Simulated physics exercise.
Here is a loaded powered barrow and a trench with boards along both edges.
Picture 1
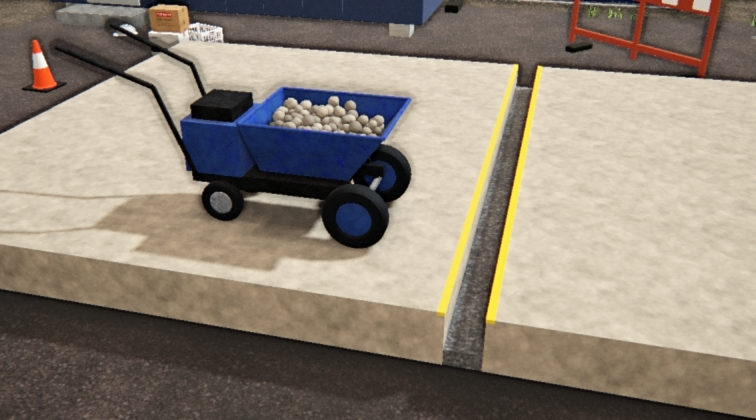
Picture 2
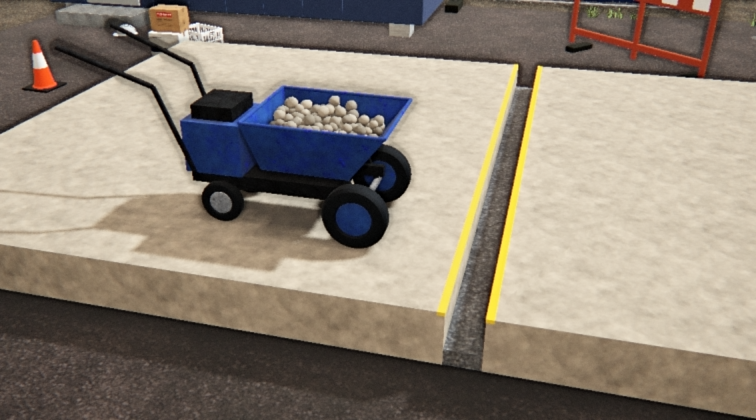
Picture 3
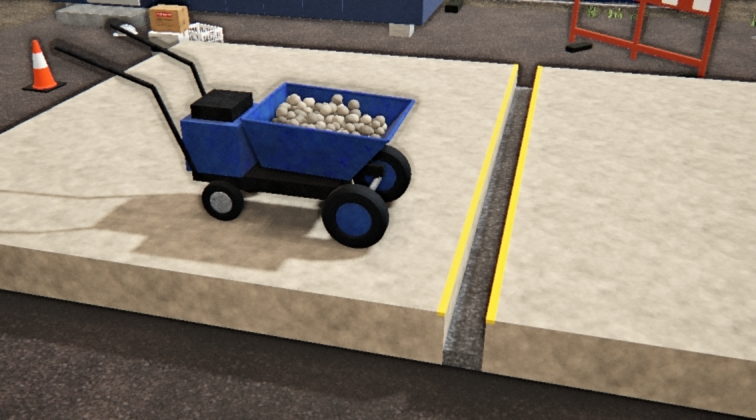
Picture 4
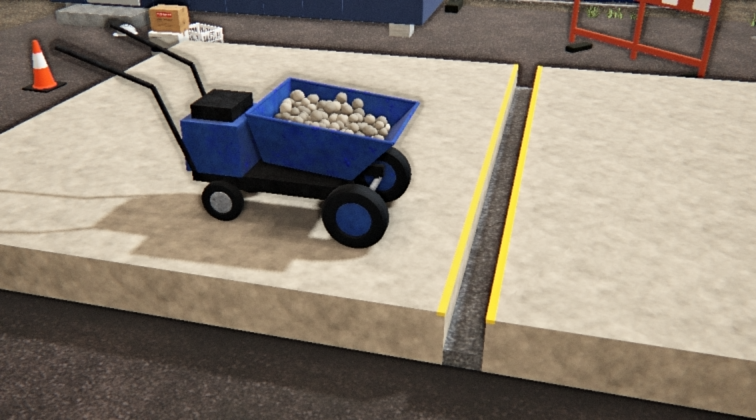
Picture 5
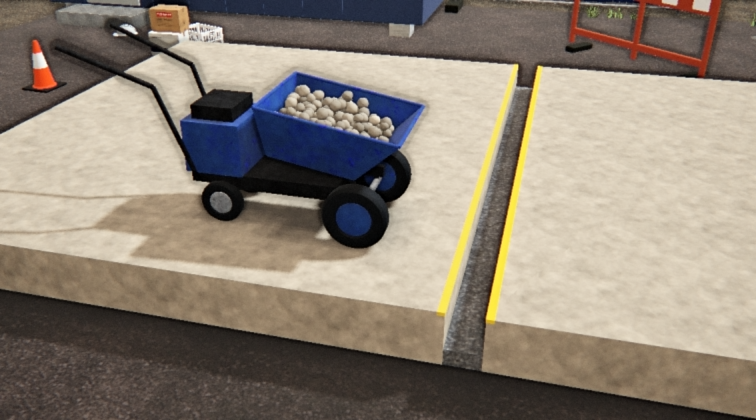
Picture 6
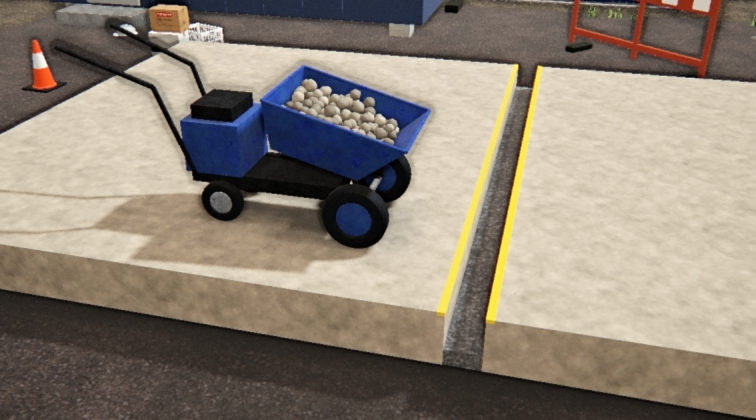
Blue skip of a powered barrow loaded with pebbles sitting level, then slowly tilting forward beside a narrow yellow-edged trench.
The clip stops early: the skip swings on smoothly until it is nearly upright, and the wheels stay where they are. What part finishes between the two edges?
It catches over half.
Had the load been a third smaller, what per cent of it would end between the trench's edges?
It comes to 90 per cent or so.
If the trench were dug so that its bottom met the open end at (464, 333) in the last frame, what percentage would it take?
Roughly 60 in a hundred.
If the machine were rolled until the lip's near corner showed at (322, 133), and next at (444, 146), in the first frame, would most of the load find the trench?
In turn: Not half; less than half.
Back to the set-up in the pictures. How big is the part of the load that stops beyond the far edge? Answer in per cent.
Close to 15 per cent.
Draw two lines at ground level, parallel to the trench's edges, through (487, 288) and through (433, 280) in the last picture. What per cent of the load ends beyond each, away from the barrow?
The first gives 20 %, the second 100 %.
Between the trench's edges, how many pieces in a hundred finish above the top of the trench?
It comes to 20 per cent or so.
Just after the last frame, skip tipped steeply; every one in the skip.
A moment on, skip tipped steeply; the larger part in the skip; just a few short of the trench; about a tenth in or heaped over the trench; just a few falling.
Further on, skip tipped right over; about a tenth in the skip; about a tenth short of the trench; the larger part in or heaped over the trench; about a tenth beyond it.
When it is over, skip tipped right over; about a tenth short of the trench; the larger part in or heaped over the trench; about a tenth beyond it.
